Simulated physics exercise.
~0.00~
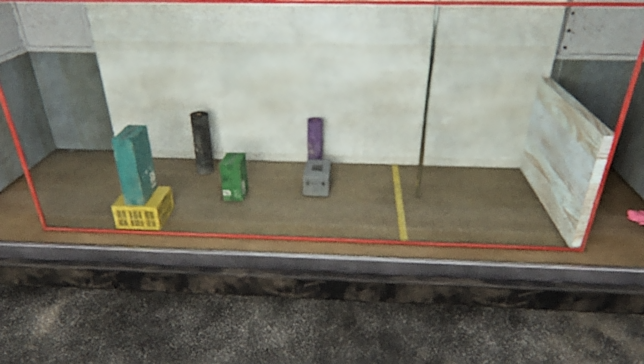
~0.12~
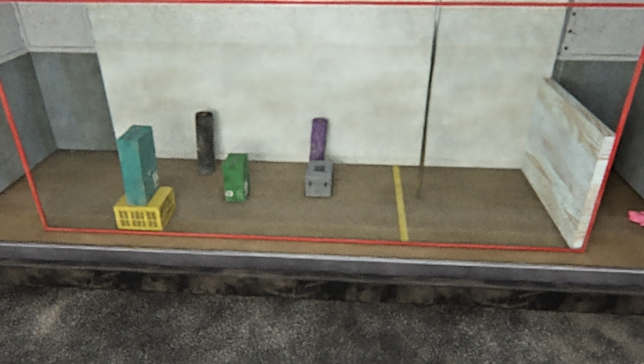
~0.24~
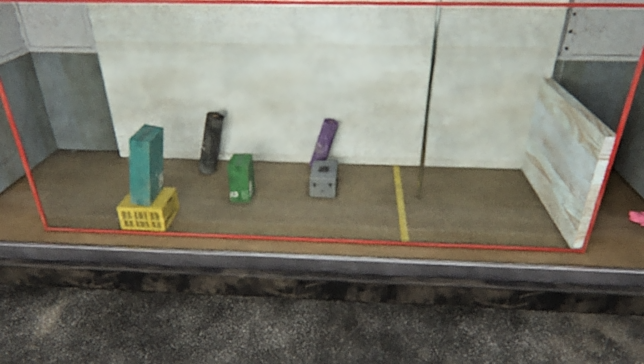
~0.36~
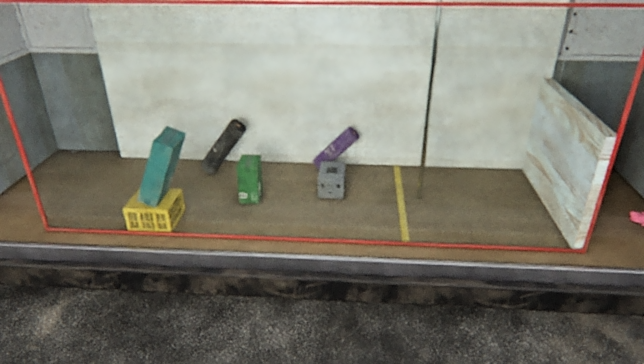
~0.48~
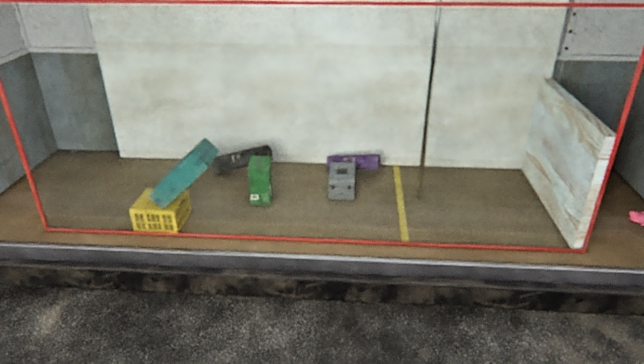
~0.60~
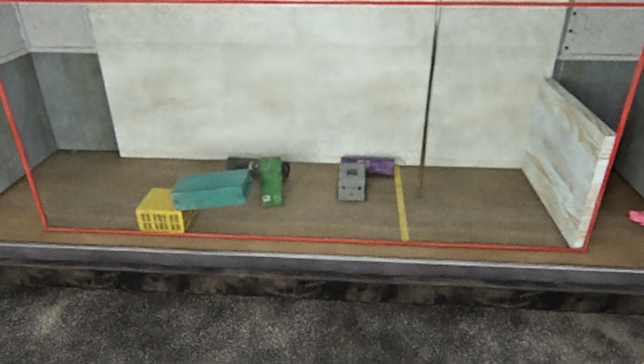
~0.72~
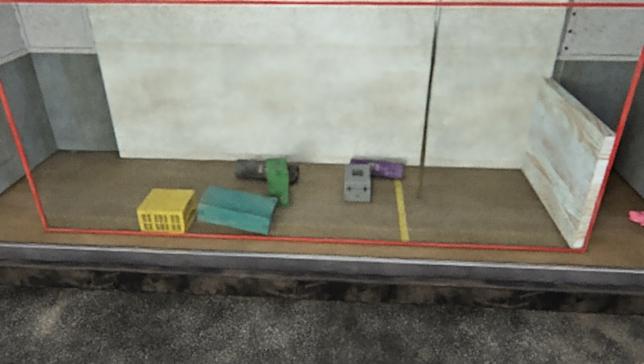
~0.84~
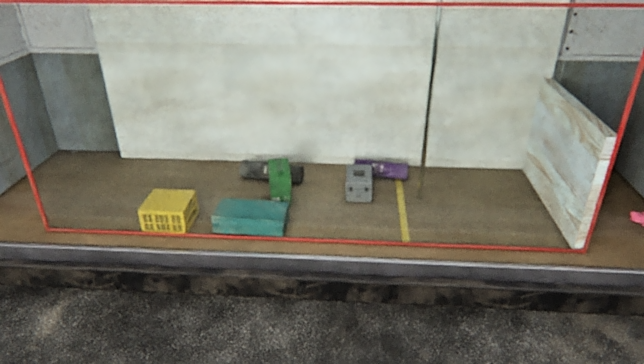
In the video, a teal box tips off a yellow crate and lands to its right, while black and purple rolls topple rightward and a green pack and grey toolbox slide slightly right, all ending left of the yellow line, the rolls lying flat.
